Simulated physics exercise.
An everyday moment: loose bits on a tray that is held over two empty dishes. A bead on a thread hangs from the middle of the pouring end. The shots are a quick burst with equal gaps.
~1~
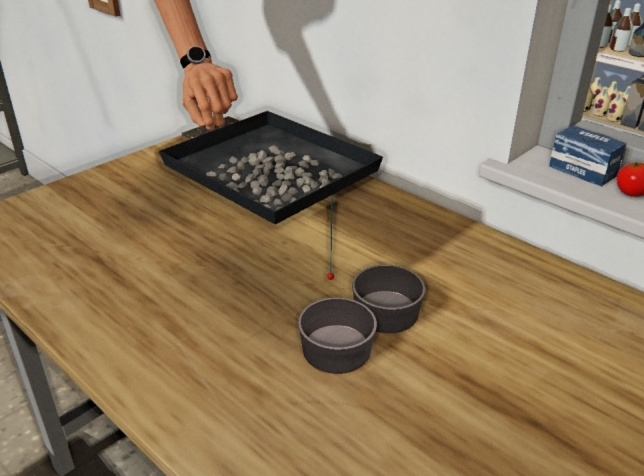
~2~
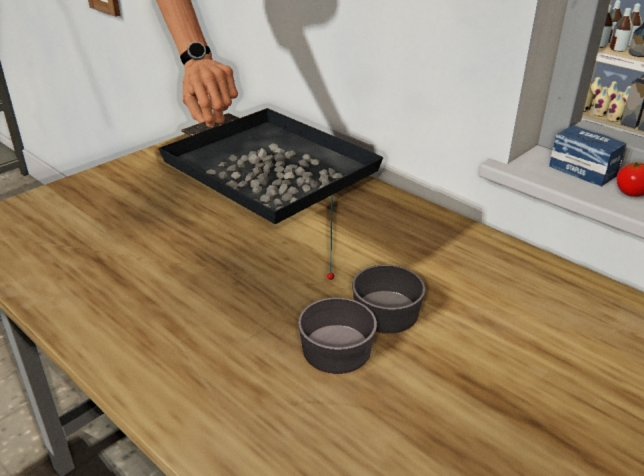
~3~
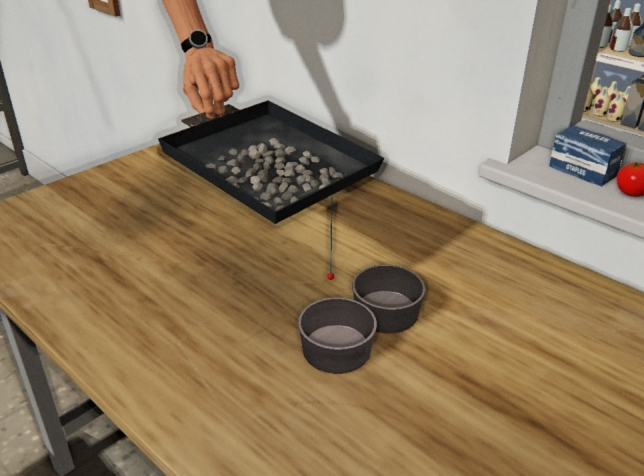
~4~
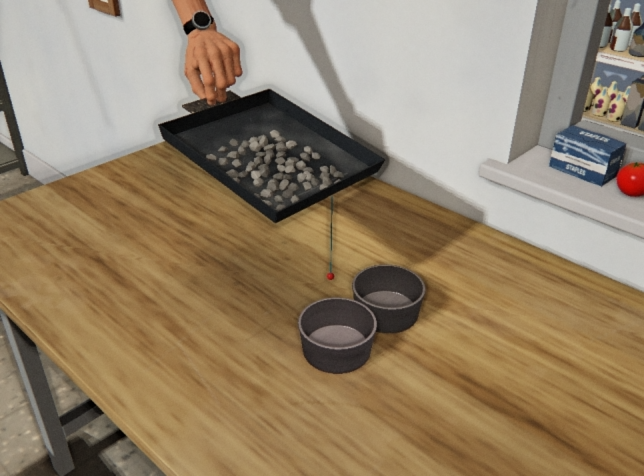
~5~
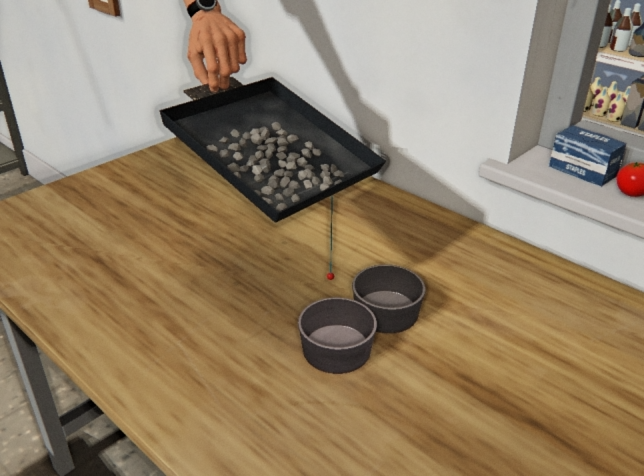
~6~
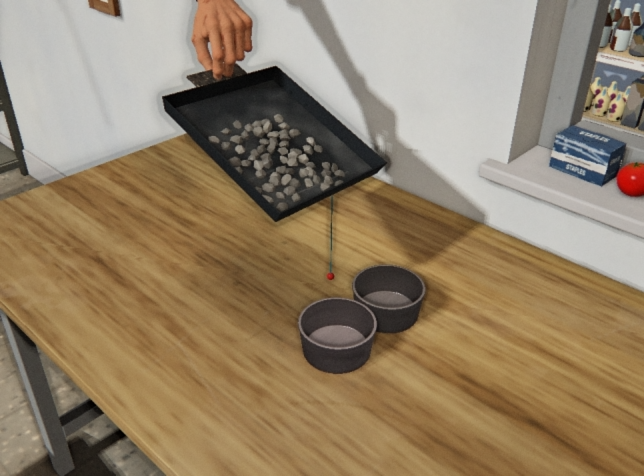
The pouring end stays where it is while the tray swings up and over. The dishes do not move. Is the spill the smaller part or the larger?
In the dishes lies more than half of it.
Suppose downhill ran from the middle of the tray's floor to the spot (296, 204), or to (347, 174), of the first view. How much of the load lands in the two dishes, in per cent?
About 30 and 20 per cent.
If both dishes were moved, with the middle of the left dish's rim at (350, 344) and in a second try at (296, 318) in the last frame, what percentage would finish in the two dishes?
Near 30 % and 40 %.
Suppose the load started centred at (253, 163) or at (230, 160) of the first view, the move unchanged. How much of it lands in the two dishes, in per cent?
Near 90 % and 90 %.
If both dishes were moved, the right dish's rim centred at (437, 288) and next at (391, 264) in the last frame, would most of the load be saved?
The first try: Not half. The second: Above a half.
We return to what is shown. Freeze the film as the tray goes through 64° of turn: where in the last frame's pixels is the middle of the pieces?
Close to (324, 179).
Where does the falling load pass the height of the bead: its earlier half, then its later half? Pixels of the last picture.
Around (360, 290) and then (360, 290).
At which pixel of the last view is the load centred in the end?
Around (377, 318).
Soon after the last picture, tray tipped steeply; all on the tray.
A little later, tray tipped past a quarter turn; most on the tray; a small part in the left dish; a small part in the right dish; a stray few outside both; a small part in the air.
Later still, tray tipped past a quarter turn; about a third in the left dish; about a third in the right dish; about a quarter outside both.
At rest, tray tipped past a quarter turn; about a third in the left dish; about a third in the right dish; about a quarter outside both.
